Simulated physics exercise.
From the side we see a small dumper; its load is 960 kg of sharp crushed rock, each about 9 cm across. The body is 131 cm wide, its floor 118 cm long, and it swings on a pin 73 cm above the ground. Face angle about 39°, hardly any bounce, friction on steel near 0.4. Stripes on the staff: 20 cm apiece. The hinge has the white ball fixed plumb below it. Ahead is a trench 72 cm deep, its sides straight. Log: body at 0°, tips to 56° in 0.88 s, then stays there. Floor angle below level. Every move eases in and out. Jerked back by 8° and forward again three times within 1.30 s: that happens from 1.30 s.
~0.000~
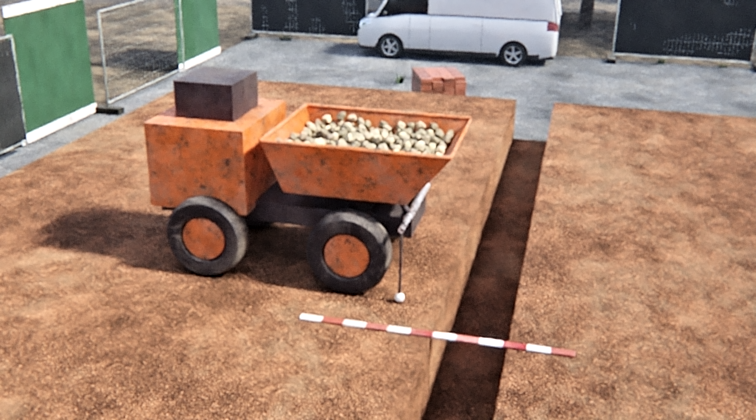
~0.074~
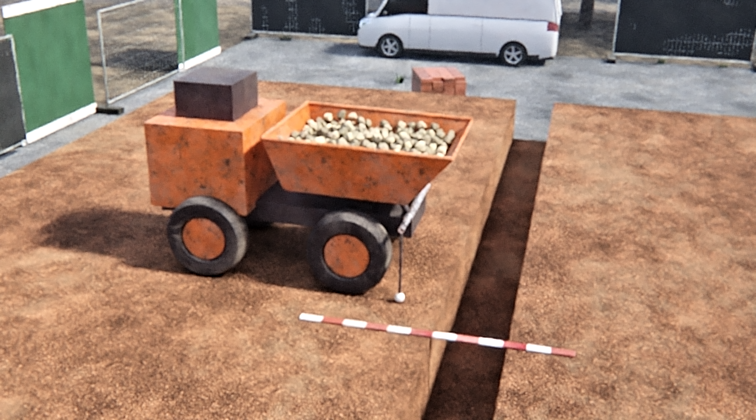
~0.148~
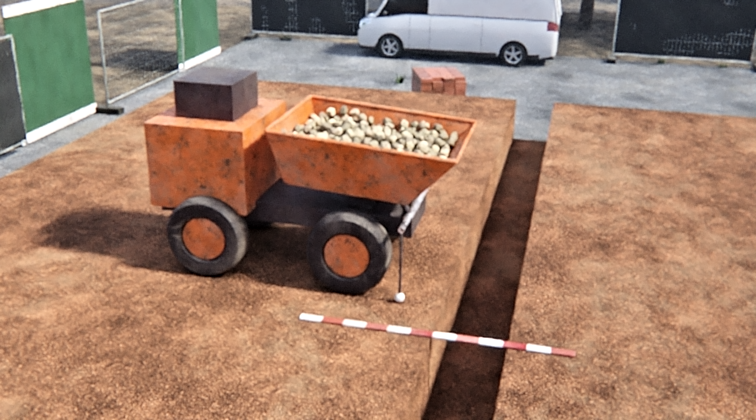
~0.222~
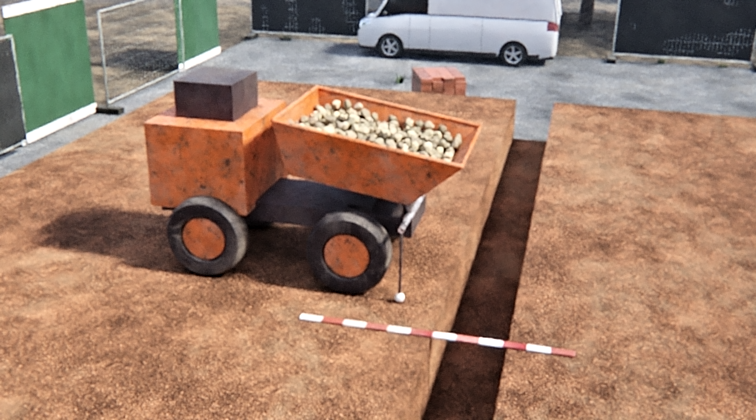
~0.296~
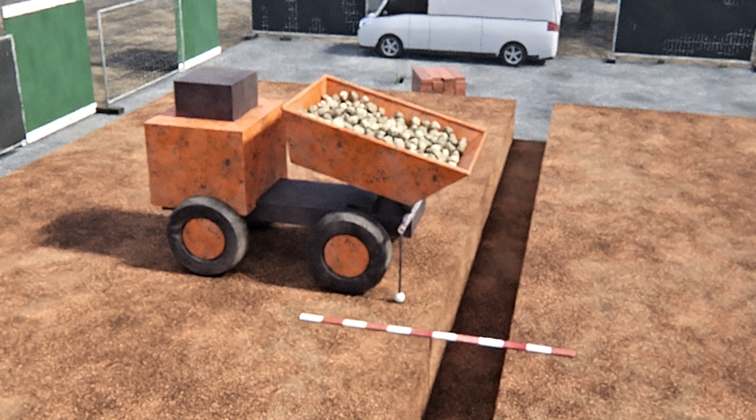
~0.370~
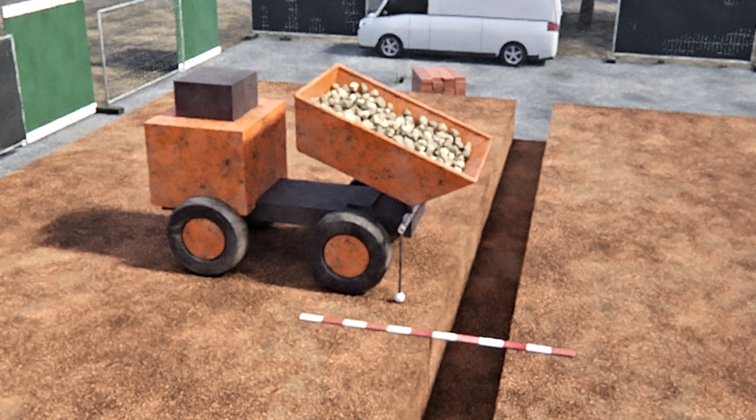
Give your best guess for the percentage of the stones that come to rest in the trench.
I would say about 15 per cent.
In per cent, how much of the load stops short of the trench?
About 0% of the load.
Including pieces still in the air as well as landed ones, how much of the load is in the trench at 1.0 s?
Some 0 per cent of the load by that point.
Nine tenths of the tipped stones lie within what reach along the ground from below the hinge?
Roughly 170 cm.
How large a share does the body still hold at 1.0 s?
Roughly 100 per cent is still inside.
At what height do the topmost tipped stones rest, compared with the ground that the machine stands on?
Roughly 24 cm above the ground.
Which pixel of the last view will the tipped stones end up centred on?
In the last view, about (538, 283).
After 0.7 s the floor is at 47°; 100 % in the body; the foremost stones are at (473, 189).
After 1.0 s the floor is at 56°; 99 % in the body, 1 % in the trench; the foremost stones are at (507, 223).
After 3.0 s the floor is at 56°; 58 % in the body, 16 % in the trench, 26 % past the trench; the foremost stones are at (652, 295).
After 6.0 s the floor is at 56°; 57 % in the body, 17 % in the trench, 26 % past the trench; the foremost stones are at (652, 295).
